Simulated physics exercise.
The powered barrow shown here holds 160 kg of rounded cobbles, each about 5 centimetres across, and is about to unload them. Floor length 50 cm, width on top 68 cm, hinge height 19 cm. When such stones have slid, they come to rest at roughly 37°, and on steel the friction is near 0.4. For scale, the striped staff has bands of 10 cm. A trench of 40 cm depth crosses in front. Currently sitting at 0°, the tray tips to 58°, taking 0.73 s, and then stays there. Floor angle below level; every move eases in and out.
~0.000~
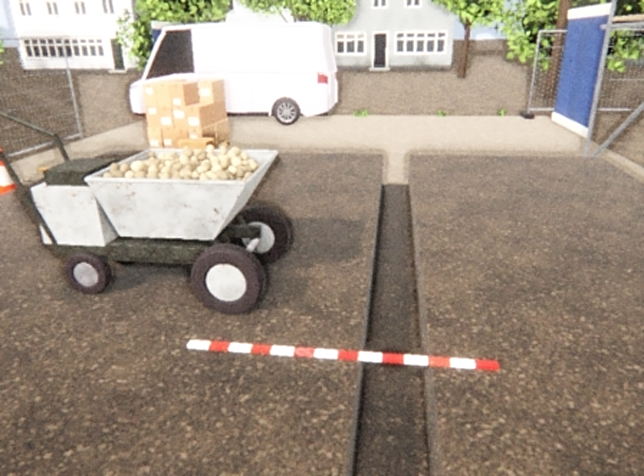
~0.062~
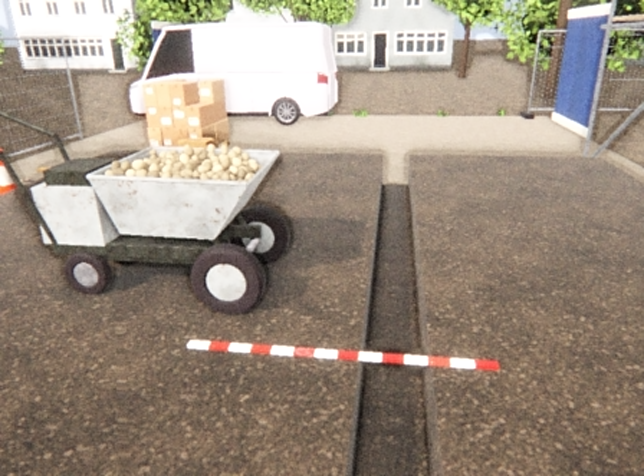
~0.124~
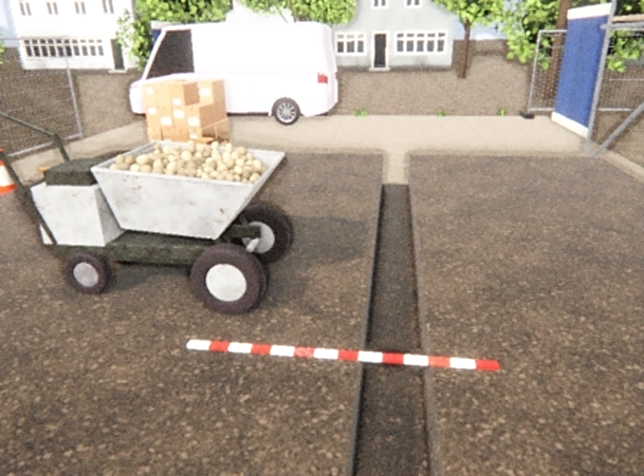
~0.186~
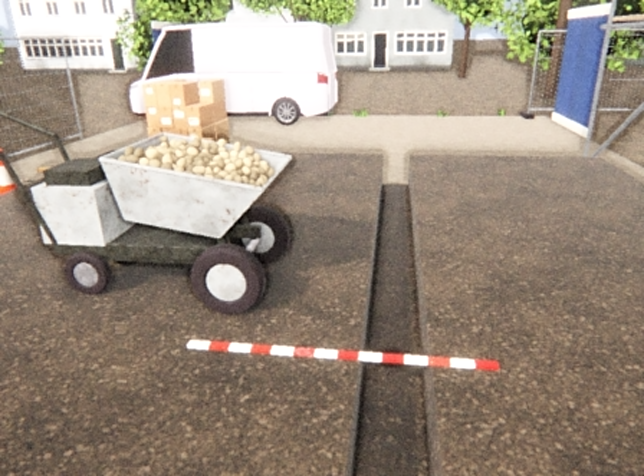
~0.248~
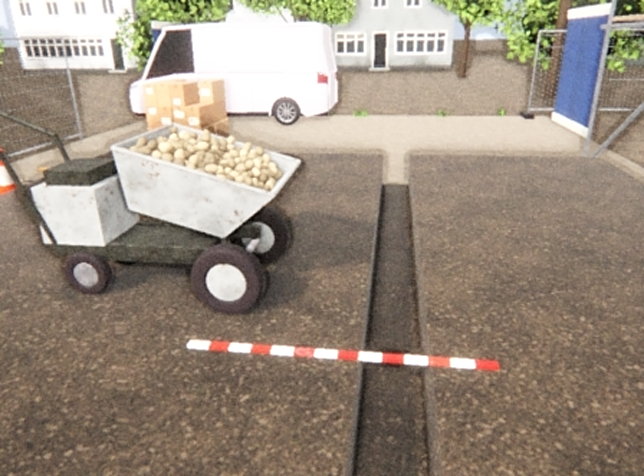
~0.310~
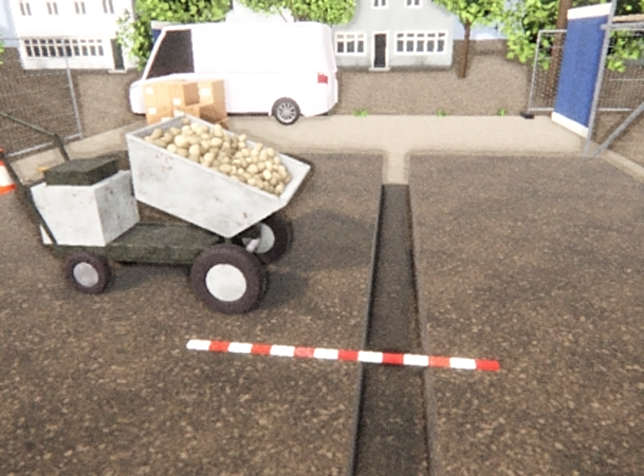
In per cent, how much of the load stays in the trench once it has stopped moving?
I would say about 48 per cent.
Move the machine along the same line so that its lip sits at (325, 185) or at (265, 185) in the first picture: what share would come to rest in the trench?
Roughly 20 in a hundred, then 50 in a hundred.
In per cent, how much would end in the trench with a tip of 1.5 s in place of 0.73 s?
Probably about 40 in a hundred.
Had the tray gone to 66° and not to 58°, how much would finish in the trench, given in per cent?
In that case around 75 percent.
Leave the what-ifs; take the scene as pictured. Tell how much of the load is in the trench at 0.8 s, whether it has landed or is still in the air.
By that point it's something like 5 in a hundred.
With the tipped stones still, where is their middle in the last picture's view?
Resting centre: About (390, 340).
After 0.6 s the floor is at 49°; 100 % in the tray; the foremost stones are at (314, 209).
After 0.8 s the floor is at 58°; 88 % in the tray, 8 % short of the trench, 4 % in the trench; the foremost stones are at (382, 270).
After 1.2 s the floor is at 58°; 58 % in the tray, 8 % short of the trench, 33 % in the trench, 1 % past the trench; the foremost stones are at (468, 302).
After 3.1 s the floor is at 58°; 40 % in the tray, 11 % short of the trench, 48 % in the trench, 1 % past the trench; the foremost stones are at (562, 310).
